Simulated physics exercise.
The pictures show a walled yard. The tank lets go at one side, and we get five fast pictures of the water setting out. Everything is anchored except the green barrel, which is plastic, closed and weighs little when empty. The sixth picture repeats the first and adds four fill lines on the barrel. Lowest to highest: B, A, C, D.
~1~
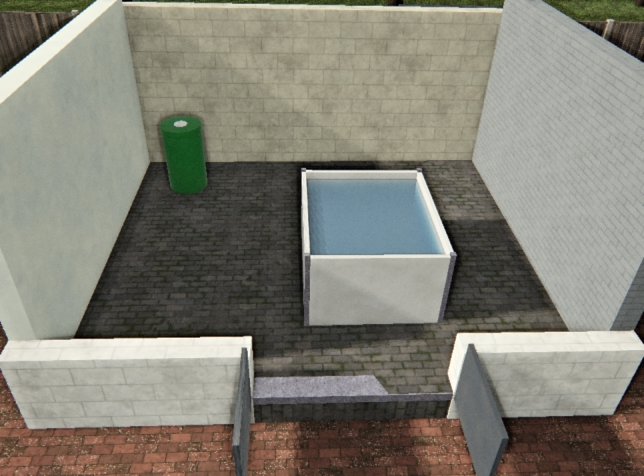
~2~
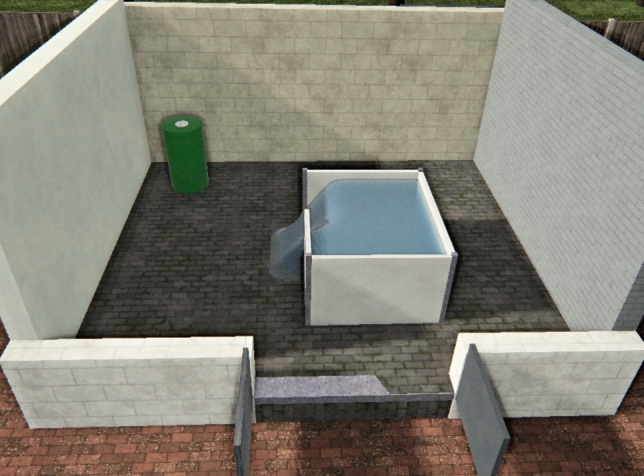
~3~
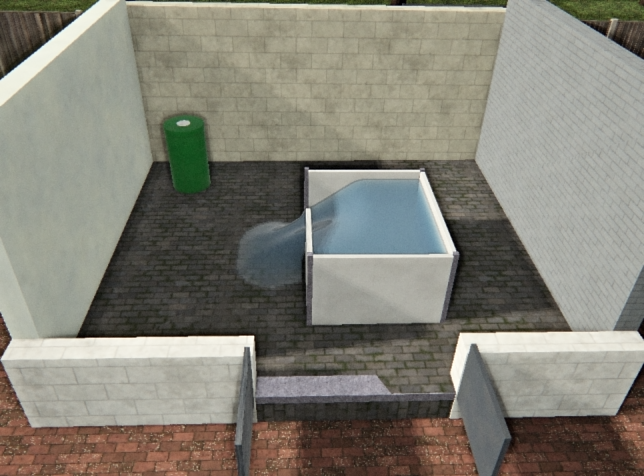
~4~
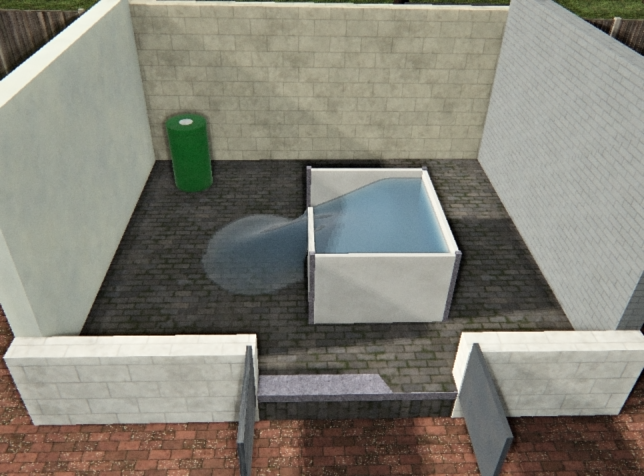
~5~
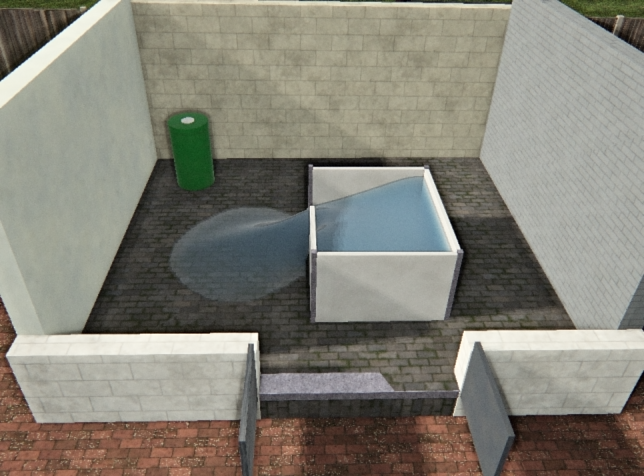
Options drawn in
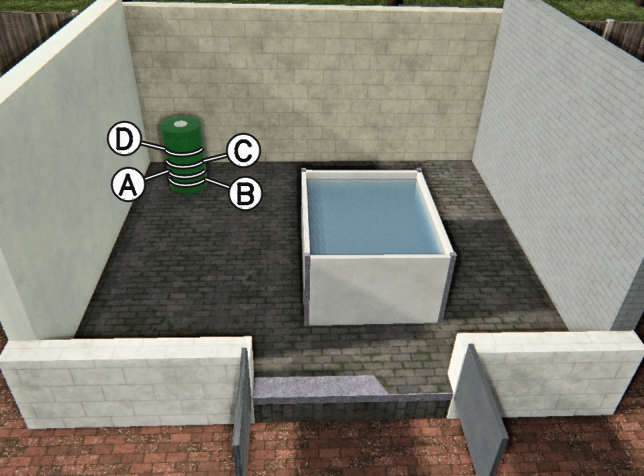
Water pours from the left side of a full white tank and spreads across dark paving.
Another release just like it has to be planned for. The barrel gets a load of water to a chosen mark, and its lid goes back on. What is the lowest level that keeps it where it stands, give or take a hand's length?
Line A just does it.
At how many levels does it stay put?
Three.
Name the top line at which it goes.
Here it is line B.
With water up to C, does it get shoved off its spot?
No, not at all.
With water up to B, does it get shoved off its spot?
Yes.
On the marked copy, A at (184, 177); B at (185, 185); C at (183, 167); D at (181, 154); from the bottom up B, A, C, D.
With A, it does not move.
With B, it is pushed about 3 times its own width away.
With C, it does not move.
With D, it does not move.
